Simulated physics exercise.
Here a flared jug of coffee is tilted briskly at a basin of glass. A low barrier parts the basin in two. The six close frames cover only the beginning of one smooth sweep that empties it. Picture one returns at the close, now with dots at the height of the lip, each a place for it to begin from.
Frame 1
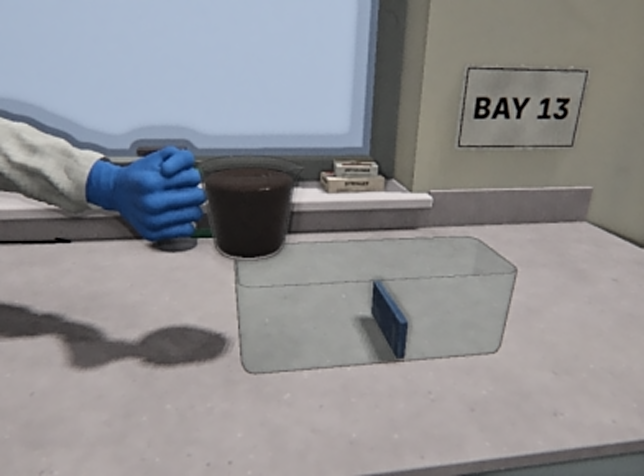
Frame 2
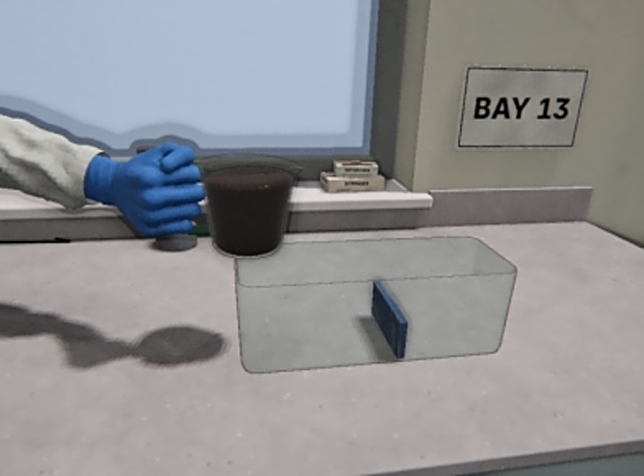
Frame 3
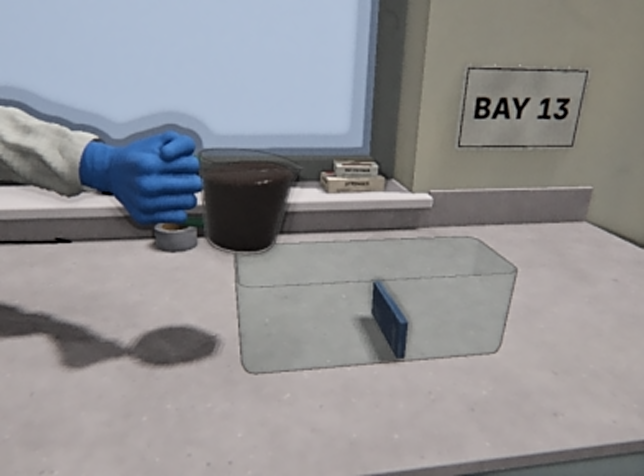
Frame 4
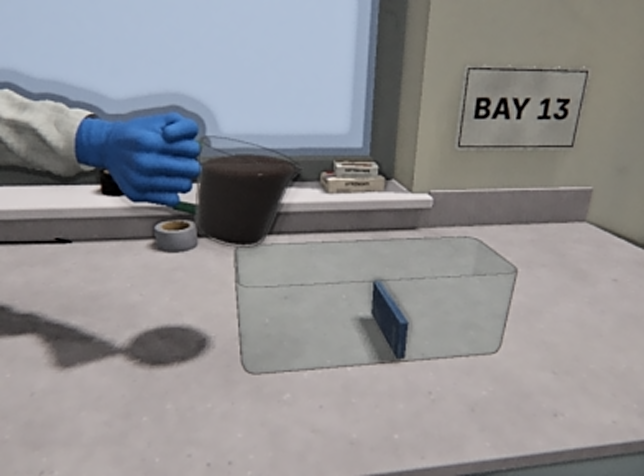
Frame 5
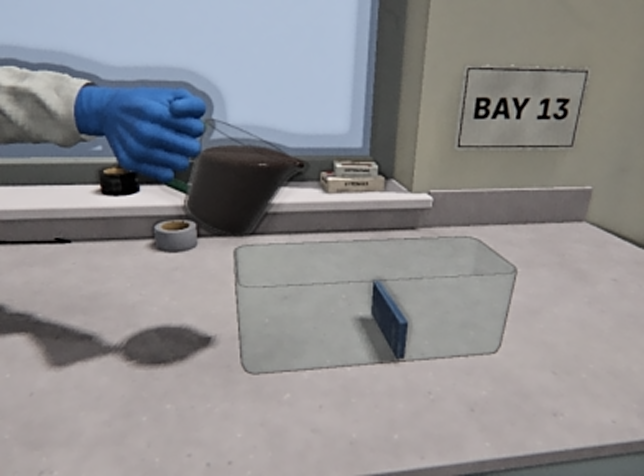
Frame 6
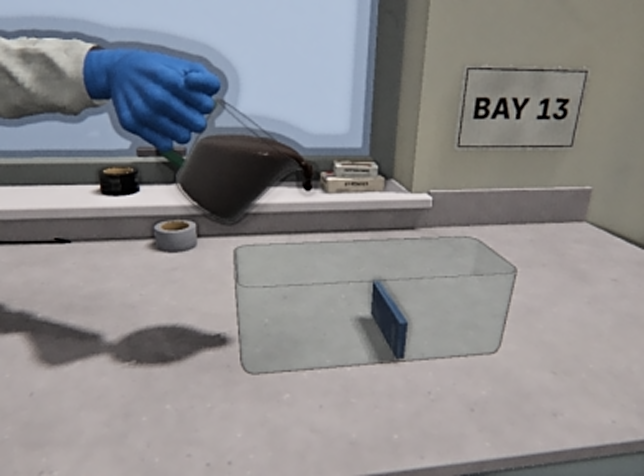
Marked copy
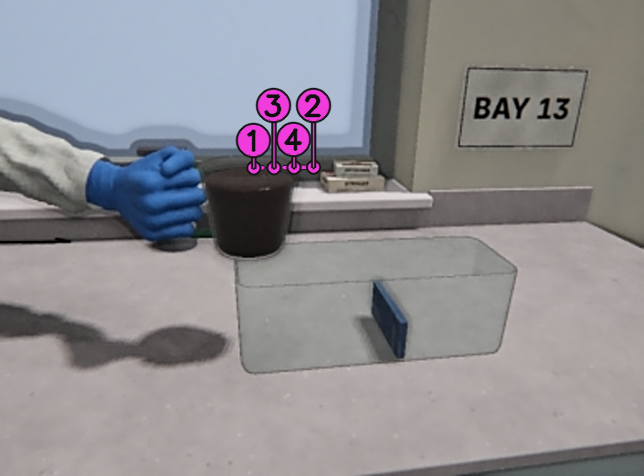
At first, a blue-gloved hand holds a flared jug of dark coffee upright, up and to the left of a clear glass basin parted by a low blue barrier. The hand then tilts the jug steadily to the right, and dark liquid reaches its lip and begins trickling over.
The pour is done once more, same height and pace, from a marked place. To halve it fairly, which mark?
Go for 2.
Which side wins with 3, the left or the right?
More ends on the left.
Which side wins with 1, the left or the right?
The left side.
On the marked copy, 1 at (253, 168); 2 at (313, 167); 3 at (273, 167); 4 at (293, 167).
Choosing 1, about 94 % ends left of the wall and 4 % right of it.
Choosing 2, about 51 % ends left of the wall and 47 % right of it.
Choosing 3, about 94 % ends left of the wall and 3 % right of it; 3 % is lost outside.
Choosing 4, about 91 % ends left of the wall and 5 % right of it; 4 % is lost outside.
